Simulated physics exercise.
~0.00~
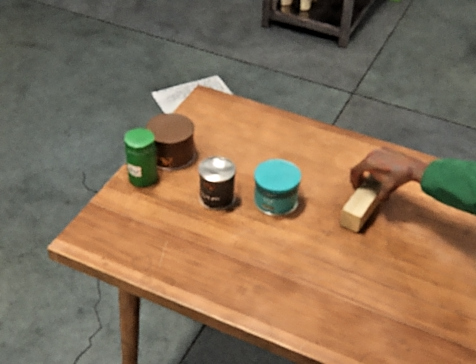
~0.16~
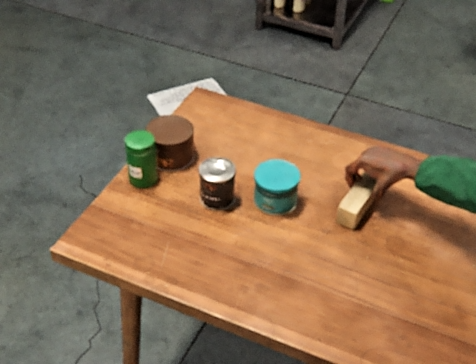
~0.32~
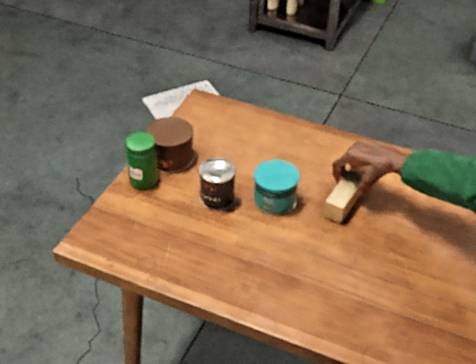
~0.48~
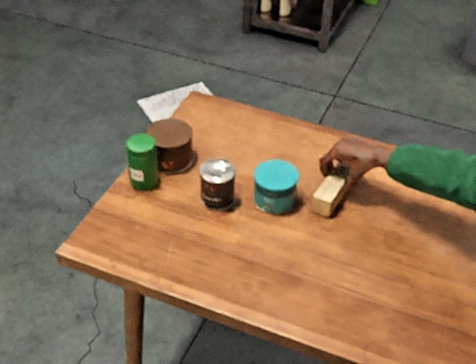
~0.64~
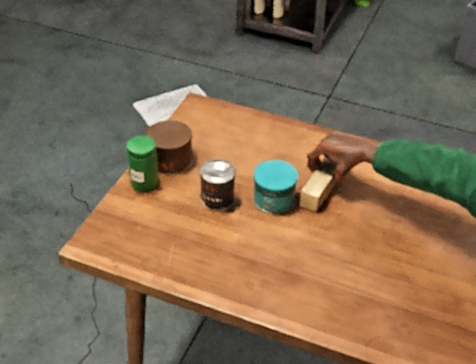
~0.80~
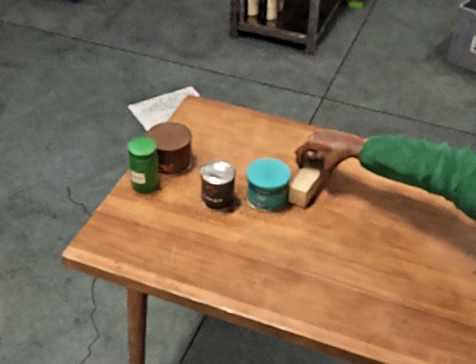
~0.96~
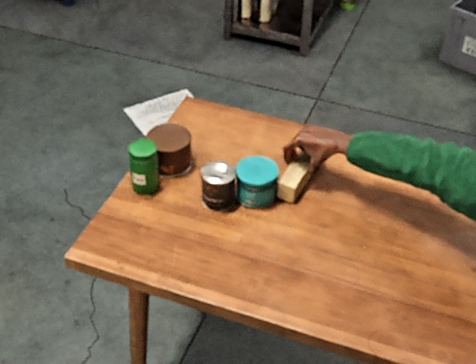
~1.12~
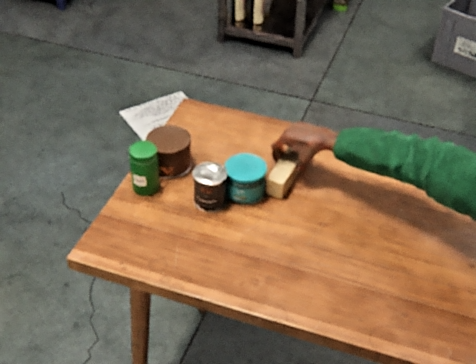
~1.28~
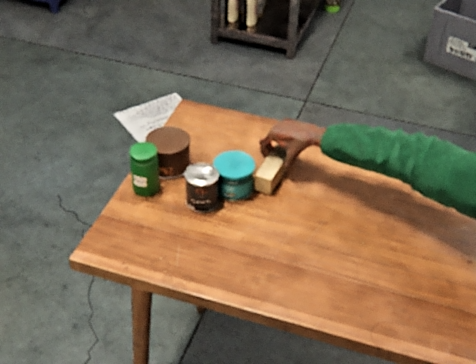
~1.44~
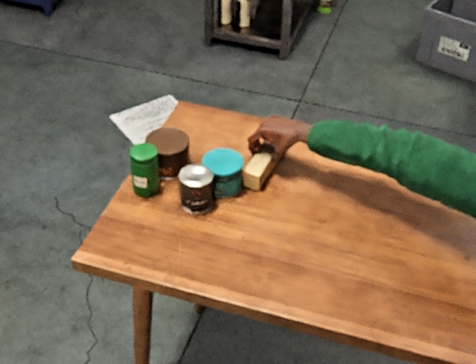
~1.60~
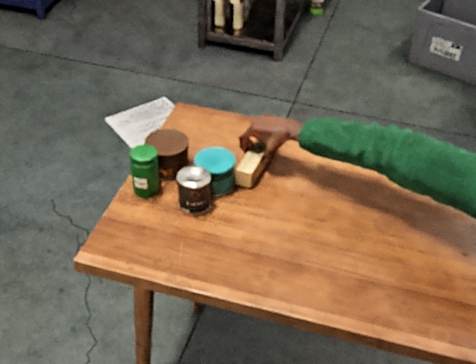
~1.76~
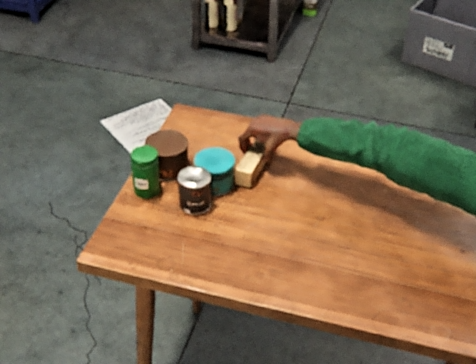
A hand slides a block left, pushing the turquoise tub and black tin before stopping.
